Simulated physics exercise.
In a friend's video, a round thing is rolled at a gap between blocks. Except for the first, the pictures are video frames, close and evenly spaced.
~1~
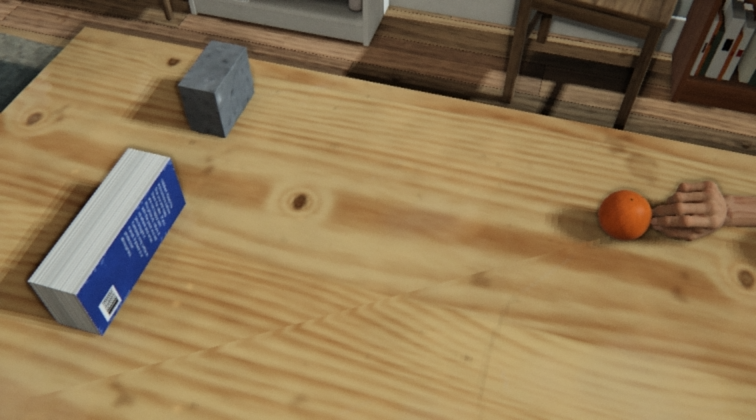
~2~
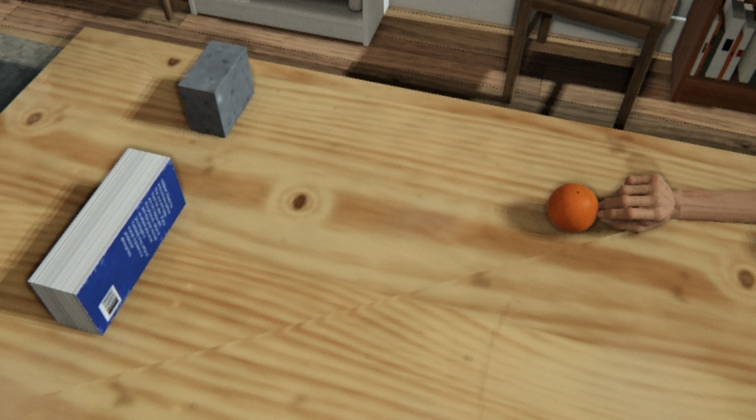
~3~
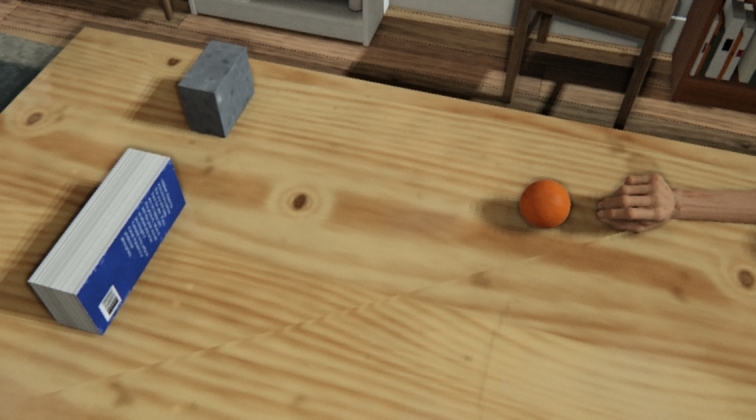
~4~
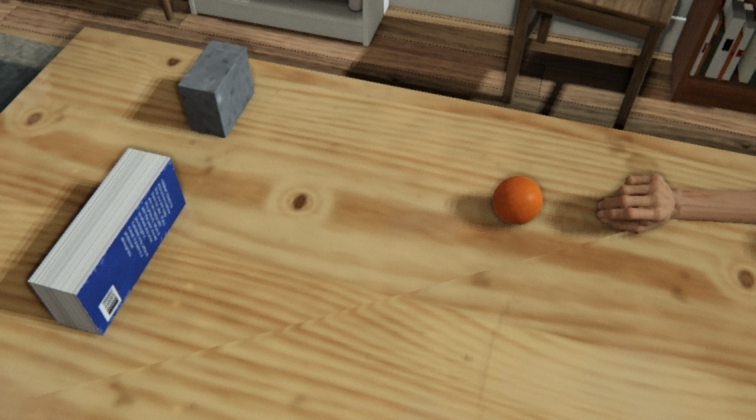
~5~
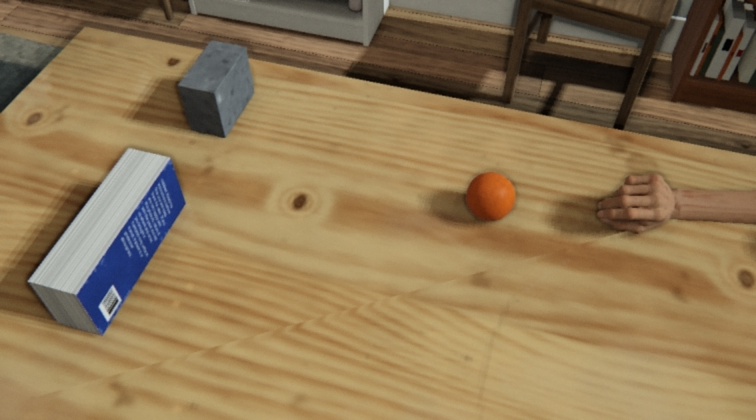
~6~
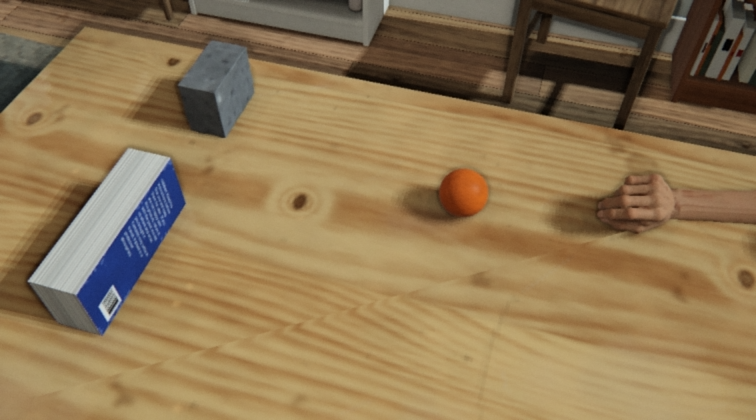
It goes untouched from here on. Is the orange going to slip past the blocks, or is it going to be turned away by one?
Most likely it succeeds in getting past.
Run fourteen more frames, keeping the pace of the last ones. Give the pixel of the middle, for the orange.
Roughly at pixel (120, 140).
Then, 0.66 s after the last picture, orange heading on near (59, 137).
By the end, the orange gets between the blocks.
